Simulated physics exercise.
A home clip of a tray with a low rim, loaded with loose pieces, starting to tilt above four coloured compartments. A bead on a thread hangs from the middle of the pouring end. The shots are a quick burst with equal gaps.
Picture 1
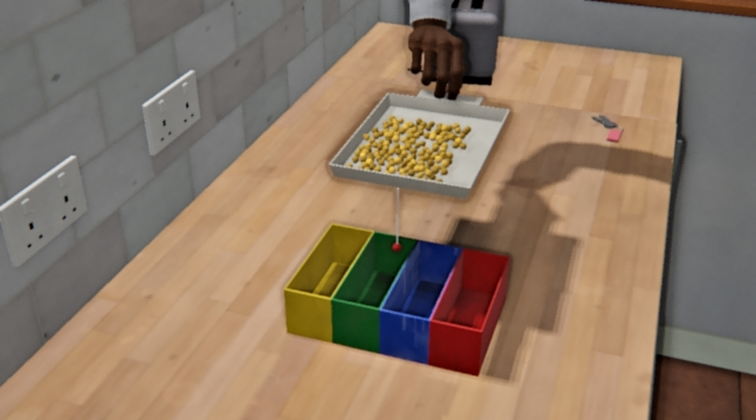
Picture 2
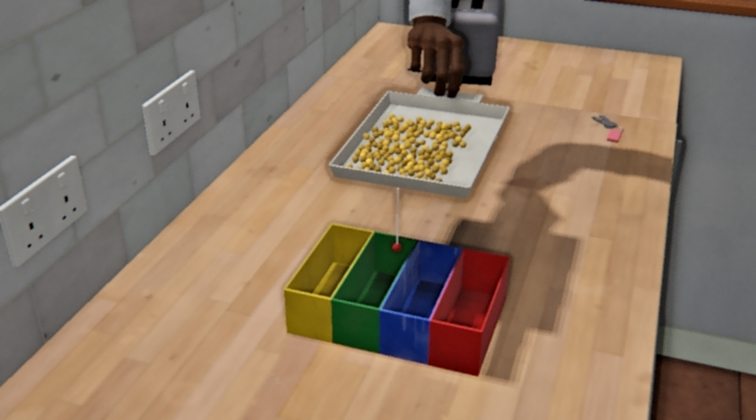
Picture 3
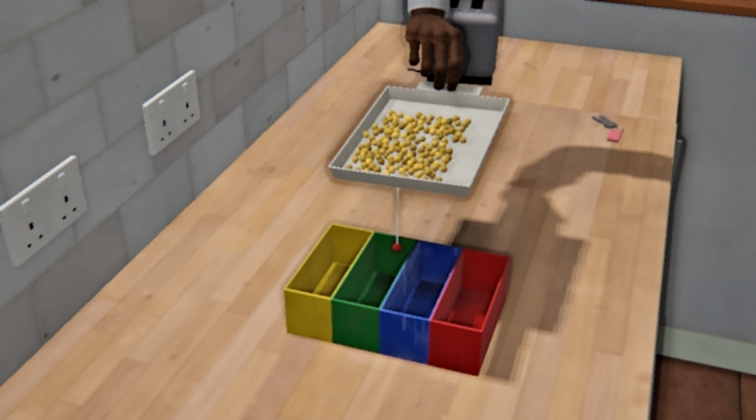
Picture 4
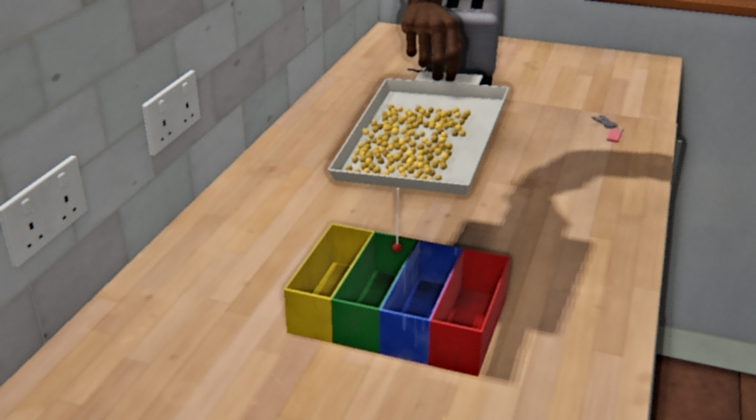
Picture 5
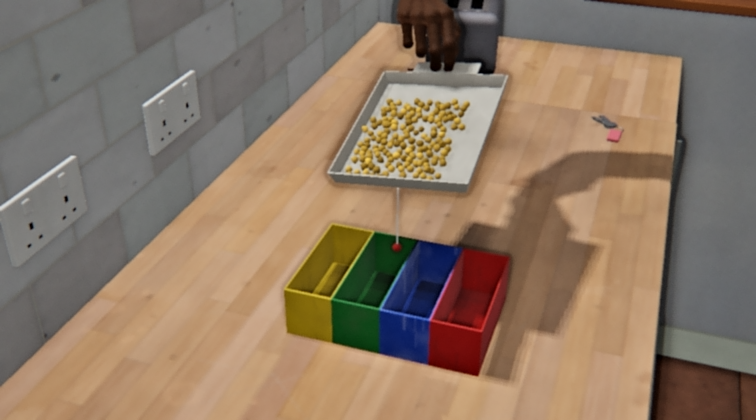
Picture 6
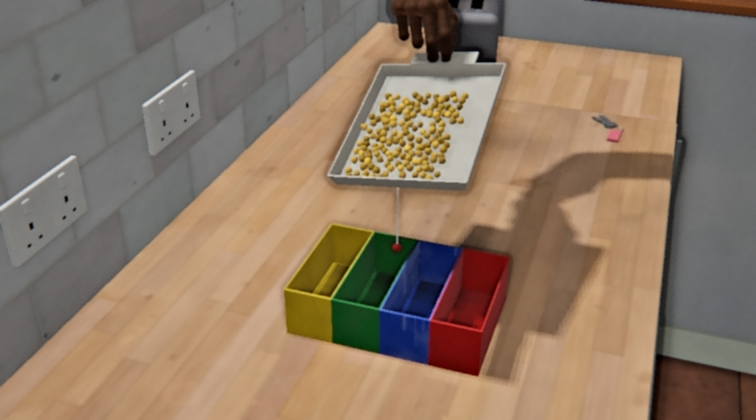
A dark hand slowly lifts the far end of a tray of small yellow pieces.
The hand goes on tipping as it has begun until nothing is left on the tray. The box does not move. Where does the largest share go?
Fullest: The yellow cell.
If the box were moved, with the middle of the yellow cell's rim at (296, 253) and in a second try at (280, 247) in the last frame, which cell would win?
The first try: Green. The second: The cell in green.
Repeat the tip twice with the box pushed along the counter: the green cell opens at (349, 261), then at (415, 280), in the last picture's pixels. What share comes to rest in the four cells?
Roughly 100 per cent, and 30 per cent.
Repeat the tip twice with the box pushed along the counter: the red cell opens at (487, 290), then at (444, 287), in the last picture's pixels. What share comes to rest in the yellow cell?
Near 70 % and 30 %.
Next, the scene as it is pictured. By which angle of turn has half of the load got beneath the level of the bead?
Near 110 degrees.
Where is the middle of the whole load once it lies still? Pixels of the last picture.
Close to (338, 295).
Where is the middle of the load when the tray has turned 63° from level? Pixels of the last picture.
Roughly at (377, 142).
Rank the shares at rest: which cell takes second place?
It is that green cell.
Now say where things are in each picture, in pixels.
Corners of the pouring end (334, 163) and (467, 185), level; middle of the load (403, 149), puffed corn balls; bead on its thread (397, 247); yellow cell (308, 312); green cell (356, 322); blue cell (404, 333); red cell (455, 344), in the first frame.
Corners of the pouring end (334, 164) and (467, 185), level; middle of the load (403, 148), in the second frame.
Corners of the pouring end (334, 165) and (466, 184), tipped barely, lowest at the left corner; middle of the load (402, 146), in the third frame.
Corners of the pouring end (333, 168) and (465, 182), tipped a little, lowest at the left corner; middle of the load (402, 143), in the fourth frame.
Corners of the pouring end (333, 170) and (464, 180), tipped a little, lowest at the left corner; middle of the load (401, 140), in the fifth frame.
Corners of the pouring end (332, 173) and (463, 179), tipped clearly, lowest at the left corner; middle of the load (406, 133); yellow cell (308, 312); green cell (356, 322); blue cell (404, 333); red cell (455, 344), in the sixth frame.
Just after the last frame, tray tipped steeply; every one on the tray.
A moment on, tray tipped past a quarter turn; the larger part on the tray; just a few in the yellow cell; about a tenth falling or outside the box.
Further on, tray tipped past a quarter turn; the larger part in the yellow cell; roughly a quarter in the green cell; just a few falling or outside the box.
When it is over, tray tipped past a quarter turn; the larger part in the yellow cell; roughly a quarter in the green cell; not one in the red cell; not one in the blue cell; just a few outside the box.
